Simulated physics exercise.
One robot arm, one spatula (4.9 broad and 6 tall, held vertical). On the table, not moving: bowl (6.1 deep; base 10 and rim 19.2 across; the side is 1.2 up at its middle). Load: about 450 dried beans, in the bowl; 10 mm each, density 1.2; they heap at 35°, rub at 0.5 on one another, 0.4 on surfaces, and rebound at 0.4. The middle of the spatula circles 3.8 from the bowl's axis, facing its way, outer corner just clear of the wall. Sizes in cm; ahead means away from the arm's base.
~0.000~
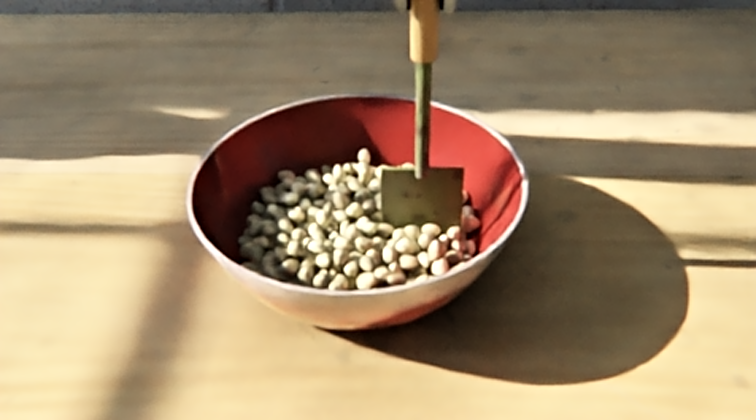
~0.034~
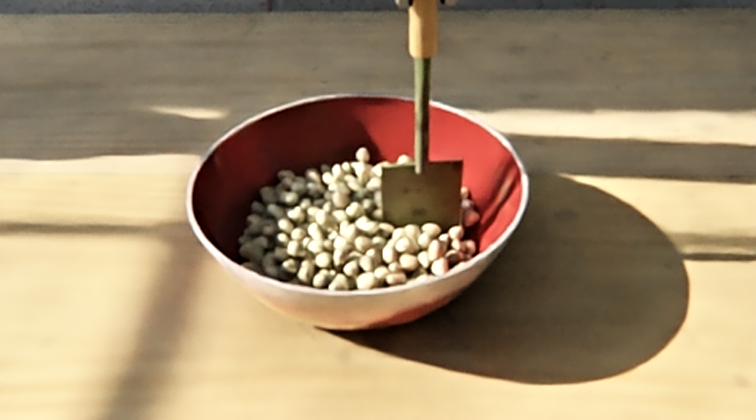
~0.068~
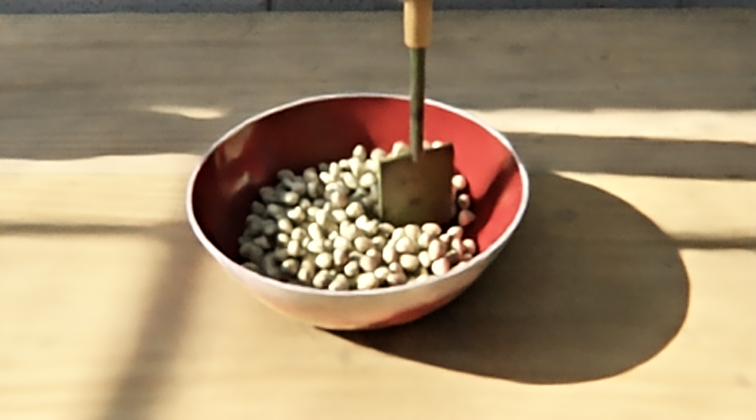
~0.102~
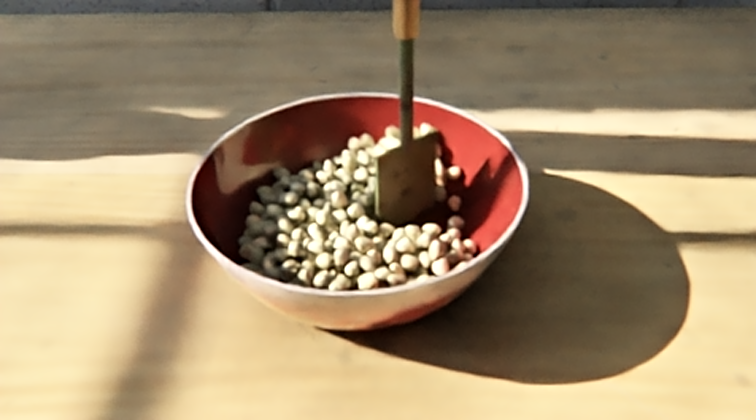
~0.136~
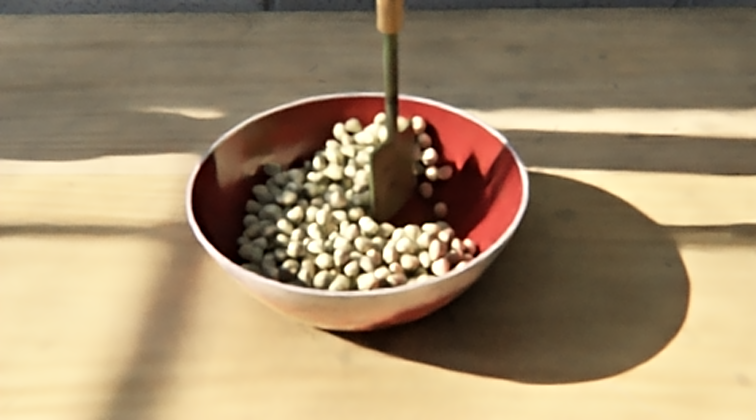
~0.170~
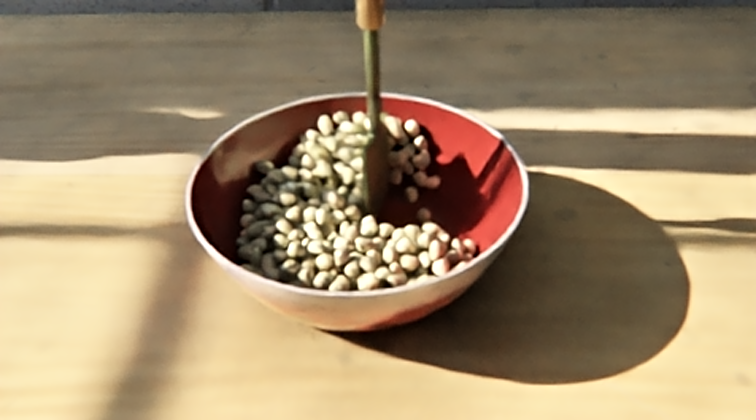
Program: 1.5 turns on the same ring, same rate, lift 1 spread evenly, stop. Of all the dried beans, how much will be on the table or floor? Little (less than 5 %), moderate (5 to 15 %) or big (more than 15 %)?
Share on the table or floor: Little (less than 5 %).
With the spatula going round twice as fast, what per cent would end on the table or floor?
In that case some 25 per cent.
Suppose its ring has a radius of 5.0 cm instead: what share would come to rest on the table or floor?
It would be near 10 per cent.
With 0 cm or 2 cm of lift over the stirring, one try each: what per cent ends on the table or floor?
Some 5 and 0 per cent.
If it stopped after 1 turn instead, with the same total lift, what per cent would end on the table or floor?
Then about 0 per cent.
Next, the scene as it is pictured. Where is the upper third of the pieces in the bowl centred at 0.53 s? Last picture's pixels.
Around (373, 270).
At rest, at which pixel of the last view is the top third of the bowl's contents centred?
At about (304, 242).
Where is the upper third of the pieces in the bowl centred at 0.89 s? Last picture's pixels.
Around (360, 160).
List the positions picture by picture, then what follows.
Spatula neck at (423, 147), 0° round; upper third of the load around (353, 229), from x 245 to 470, top at y 160; 452 in the bowl, in the first picture.
Spatula neck at (422, 141), 7° round; upper third of the load around (357, 216), from x 245 to 470, top at y 155, in the second picture.
Spatula neck at (417, 131), 24° round; upper third of the load around (358, 210), from x 245 to 470, top at y 150, in the third picture.
Spatula neck at (407, 122), 41° round; upper third of the load around (363, 199), from x 245 to 470, top at y 130, in the fourth picture.
Spatula neck at (392, 115), 58° round; upper third of the load around (353, 186), from x 245 to 470, top at y 120, in the fifth picture.
Spatula neck at (375, 111), 76° round; upper third of the load around (340, 175), from x 245 to 470, top at y 115; 452 in the bowl, in the sixth picture.
By 0.53 s, 257° round, highest piece 7 above the table; 451 in the bowl, 1 in flight or on the tool.
By 0.89 s, 79° round, highest piece 7 above the table; 450 in the bowl, 2 on the table or floor.
By 1.27 s, 180° round, highest piece 6 above the table; 449 in the bowl, 3 on the table or floor.
By 1.97 s, 180° round, highest piece 6 above the table; 449 in the bowl, 3 on the table or floor.
Final count, 449 in the bowl, 3 on the table or floor. That is 1 % on the table or floor.
